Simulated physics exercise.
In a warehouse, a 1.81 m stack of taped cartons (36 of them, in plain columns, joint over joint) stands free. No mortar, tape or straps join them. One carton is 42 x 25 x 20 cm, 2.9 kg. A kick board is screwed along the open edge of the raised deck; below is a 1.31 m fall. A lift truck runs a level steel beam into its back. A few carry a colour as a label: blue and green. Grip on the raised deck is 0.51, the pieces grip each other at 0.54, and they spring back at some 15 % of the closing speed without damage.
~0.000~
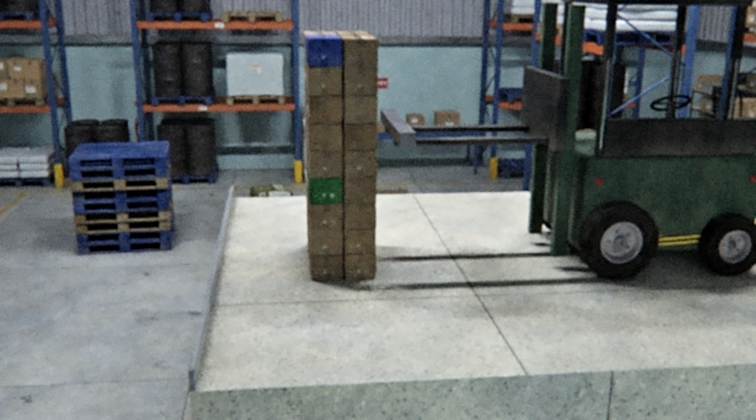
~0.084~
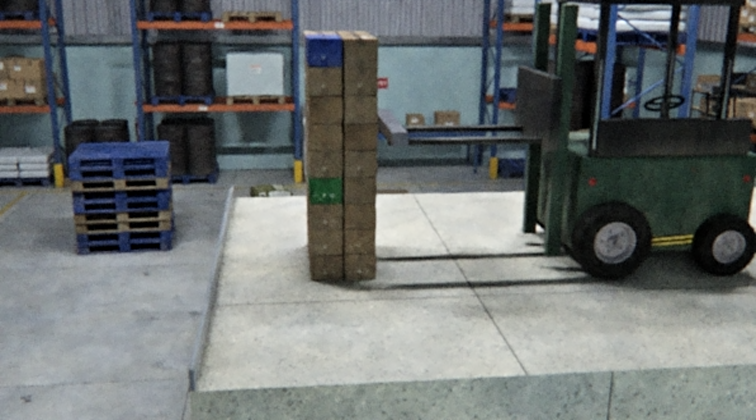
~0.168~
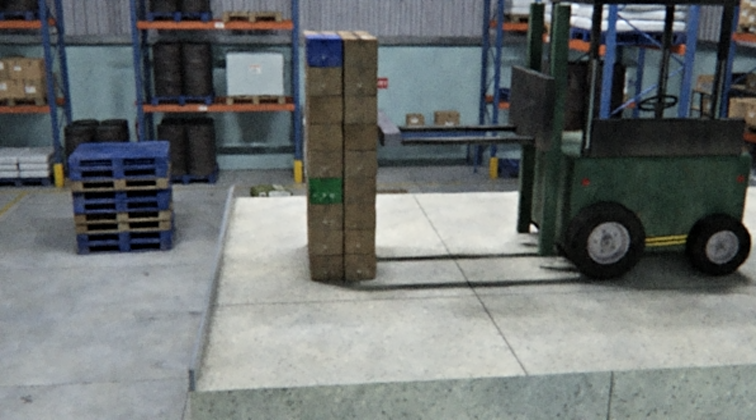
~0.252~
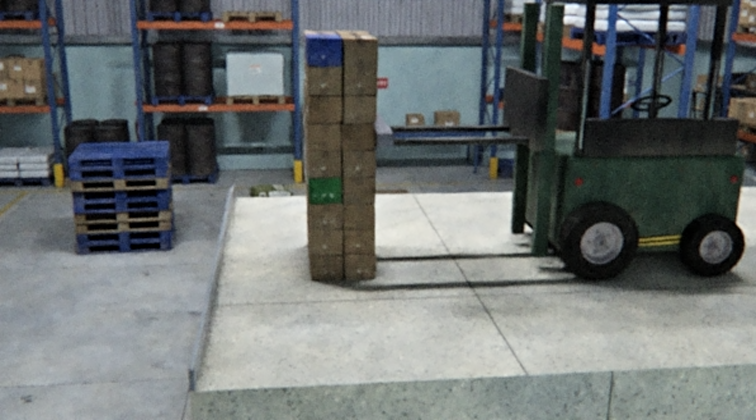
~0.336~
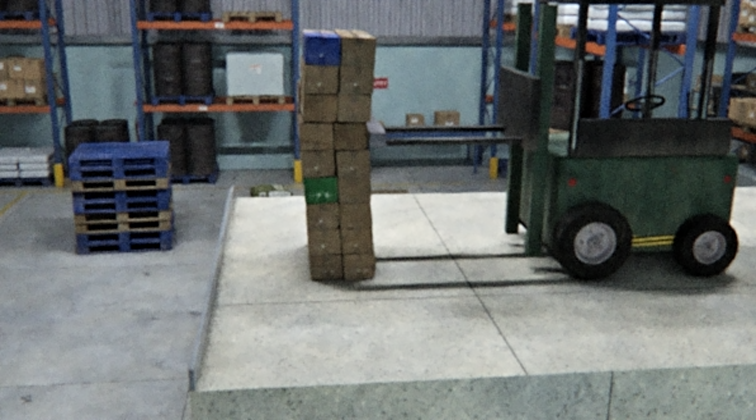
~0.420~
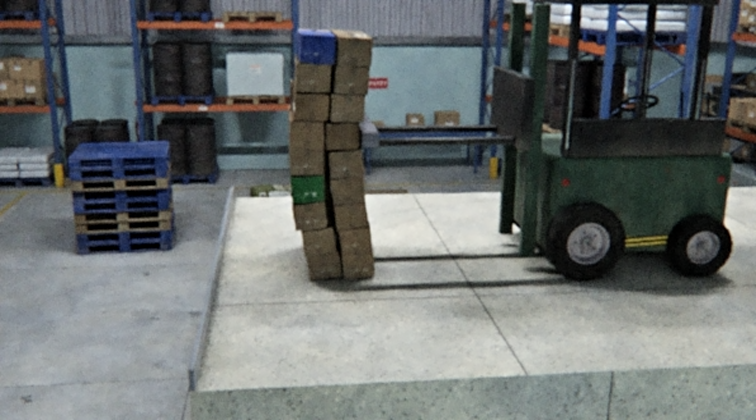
A green forklift rolled left across a raised floor and pushed its level beam into a tall, free-standing stack of brown cartons, which shifted left and bowed, its blue and green cartons tilting slightly.
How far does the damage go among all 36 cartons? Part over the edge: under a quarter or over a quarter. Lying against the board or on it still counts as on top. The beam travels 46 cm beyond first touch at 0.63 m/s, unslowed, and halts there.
The part is over a quarter.
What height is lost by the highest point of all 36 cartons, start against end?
About 105 cm.
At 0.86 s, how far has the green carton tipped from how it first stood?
Roughly 40°.
Around 0.86 s, none of the 36 cartons over the edge, 36 disturbed; green carton tipped 37°, 10 cm lower; blue carton tipped 15°, 11 cm lower.
Around 1.46 s, 10 of the 36 cartons over the edge; green carton on its side; blue carton on its side.
Finally (2.5 s), 17 of the 36 cartons over the edge; blue carton upside down; green carton on its side. That is 47 per cent.
